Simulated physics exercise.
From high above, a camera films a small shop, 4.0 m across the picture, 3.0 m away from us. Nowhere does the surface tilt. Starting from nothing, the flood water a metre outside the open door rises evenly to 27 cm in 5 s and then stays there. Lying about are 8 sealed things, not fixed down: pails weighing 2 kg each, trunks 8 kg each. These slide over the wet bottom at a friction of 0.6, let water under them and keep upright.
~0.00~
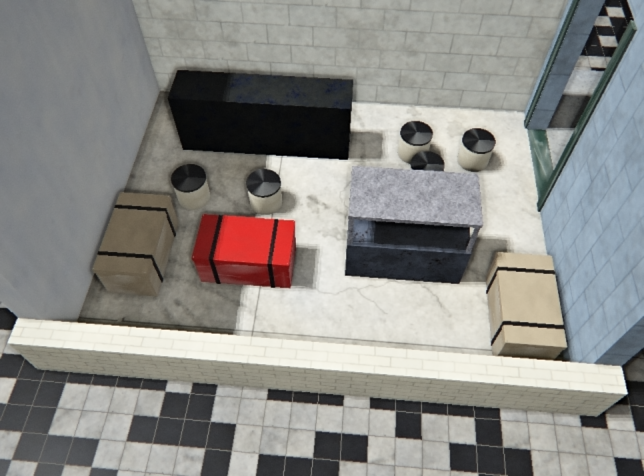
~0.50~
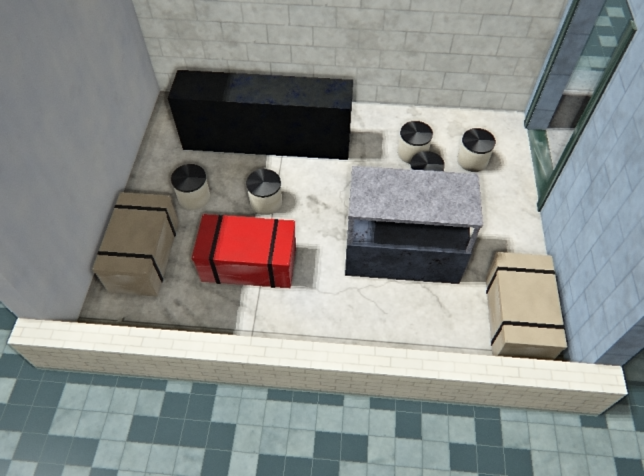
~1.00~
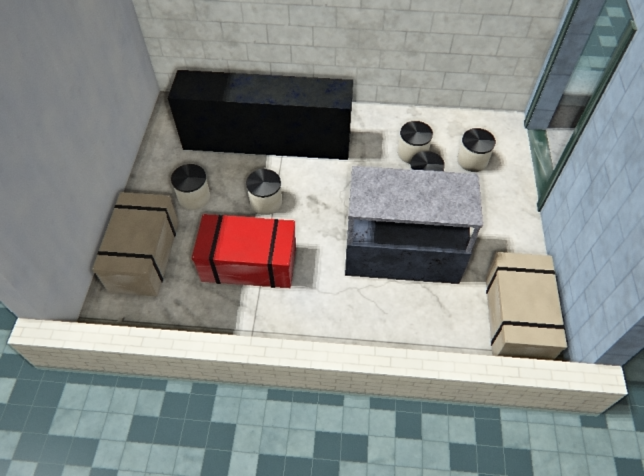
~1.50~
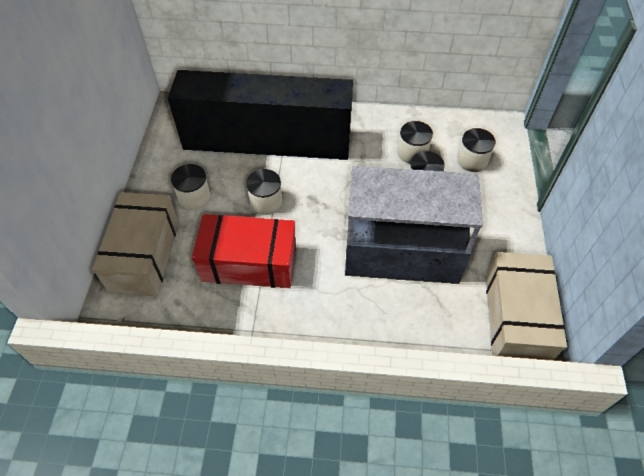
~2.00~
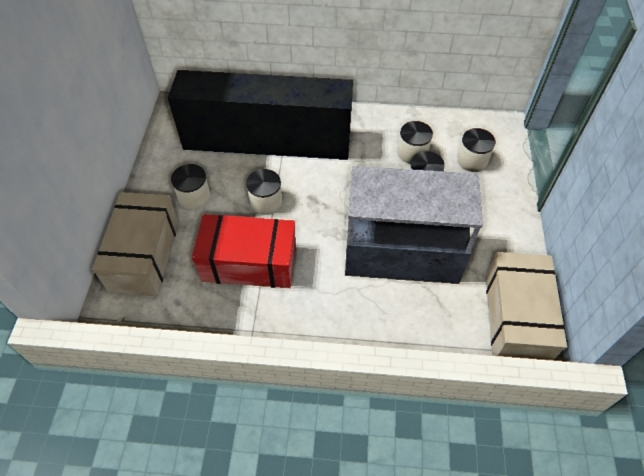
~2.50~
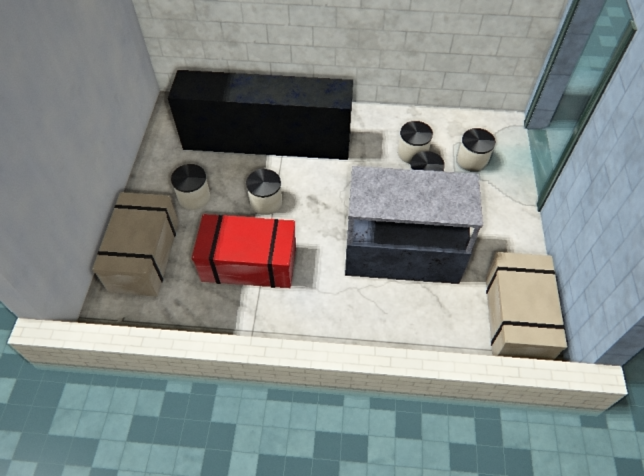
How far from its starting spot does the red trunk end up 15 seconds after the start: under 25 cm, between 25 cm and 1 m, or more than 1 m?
It ends up more than 1 m away.
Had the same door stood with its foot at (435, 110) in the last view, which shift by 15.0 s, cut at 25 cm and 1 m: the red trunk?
The red trunk creeps a bit.
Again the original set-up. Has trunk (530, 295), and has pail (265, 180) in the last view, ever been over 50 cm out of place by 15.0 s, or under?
Result, in order: Lower / higher.
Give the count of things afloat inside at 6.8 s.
At that moment it comes to 6.
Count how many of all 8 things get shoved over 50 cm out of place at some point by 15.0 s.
Tally: 7.
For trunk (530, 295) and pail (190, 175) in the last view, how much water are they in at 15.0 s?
Roughly 21 and 17 cm.
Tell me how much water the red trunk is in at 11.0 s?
11 cm or so.
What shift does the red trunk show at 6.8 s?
It has shifted about 20 cm.
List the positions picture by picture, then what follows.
The first frame shows the red trunk at (245, 239) rests on the ground; 0.0 m2 under water; 0 of 8 have shifted.
The second frame shows the red trunk at (245, 239), on the bottom; 0.0 m2 under water; 0 of 8 have shifted.
The third frame shows the red trunk at (245, 239), on the bottom; 0.0 m2 under water; 0 of 8 have shifted.
The fourth frame shows the red trunk at (245, 239) rests on the ground; water covers 0.0 m2; 0 of 8 have shifted.
The fifth frame shows the red trunk at (245, 239) rests on the ground; 0.0 m2 under water; 0 of 8 have shifted.
The sixth frame shows the red trunk at (245, 239) rests on the ground; water covers 0.4 m2; 0 of 8 have shifted.
After 3.5 s the red trunk is near (245, 239), 0.0 m from its start, aground; 1 afloat.
After 6.8 s the red trunk is near (238, 255), 0.2 m from its start, aground; 6 afloat.
After 11.0 s the red trunk is near (463, 296), 1.8 m from its start, afloat; 8 afloat.
After 15.0 s the red trunk is near (464, 290), 1.8 m from its start, afloat; 8 afloat.
